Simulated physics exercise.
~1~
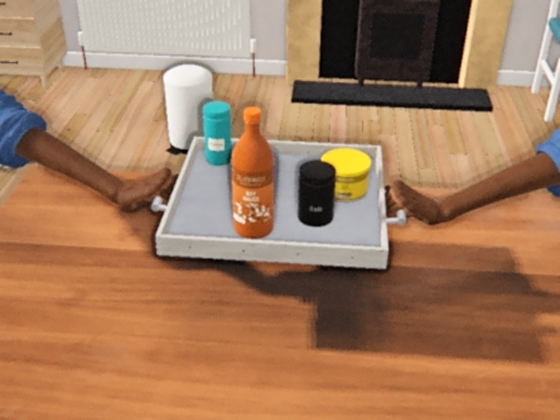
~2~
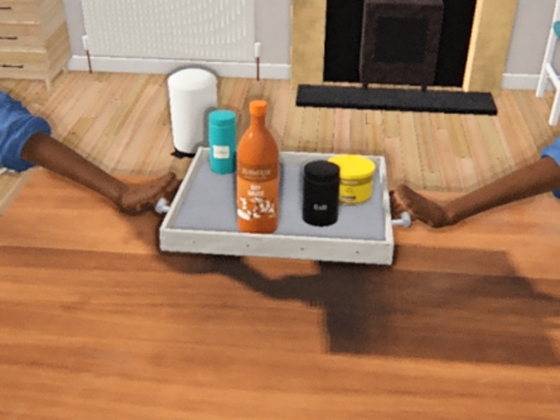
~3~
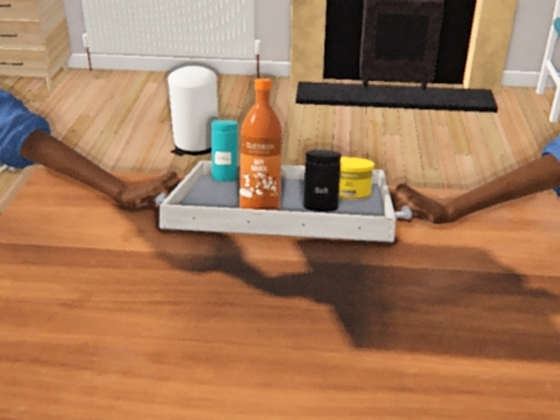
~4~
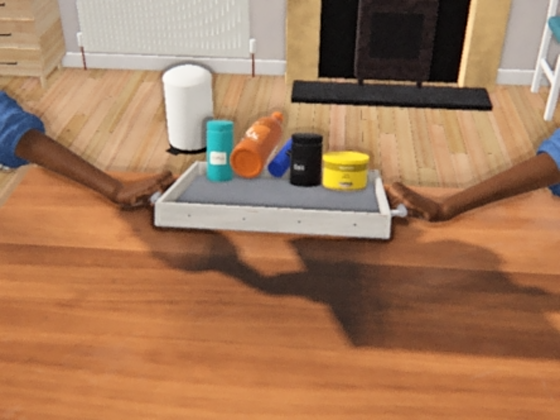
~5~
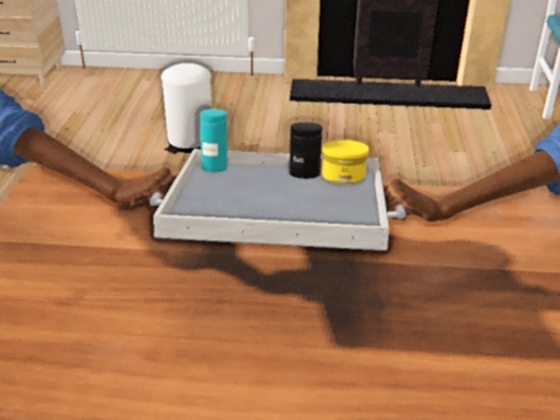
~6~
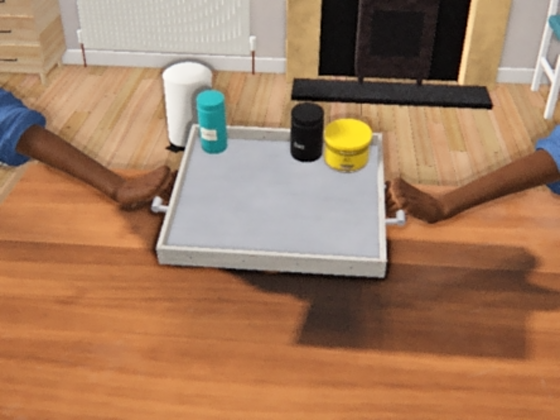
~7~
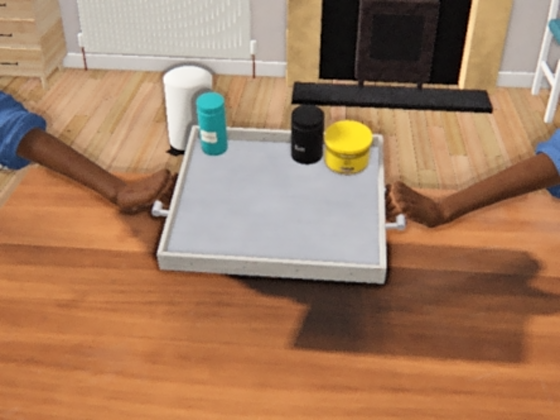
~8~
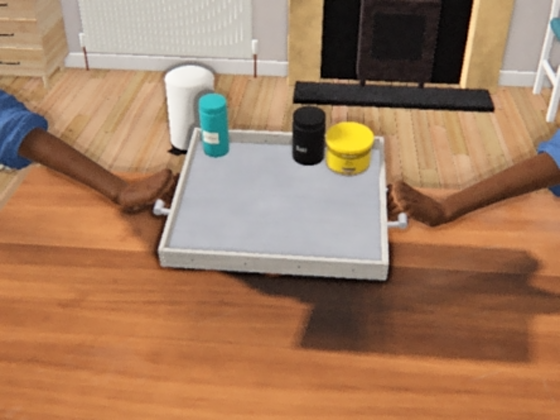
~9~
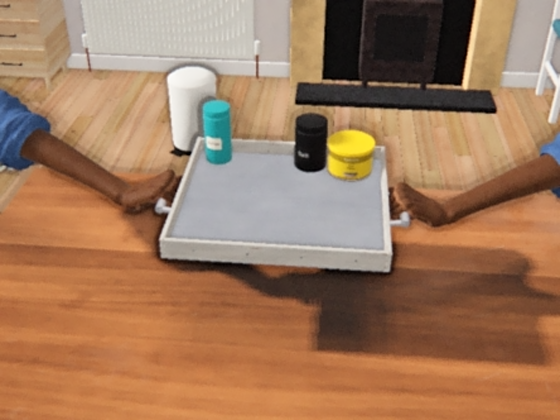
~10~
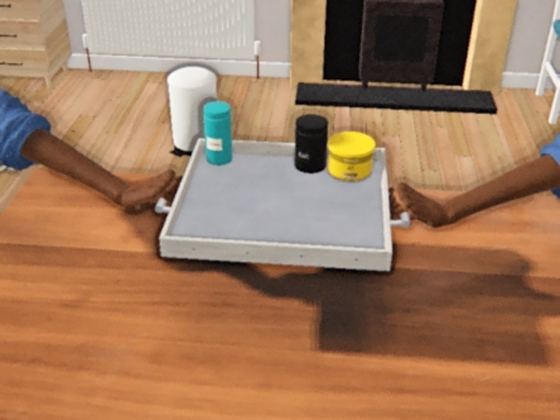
A pale carrying tray with a grey base is held by two hands above a wooden surface, seen from slightly above in a room with a fireplace and white radiator. A turquoise jar stands at the back left, an orange bottle near the middle, and a black jar and yellow tub to the right. The hands tip the far edge down, and the bottle topples and goes over the far side with a blue shaker. The black jar and yellow tub shift backward. The tray tips toward the near side, then levels, with the turquoise jar, black jar and tub still aboard.
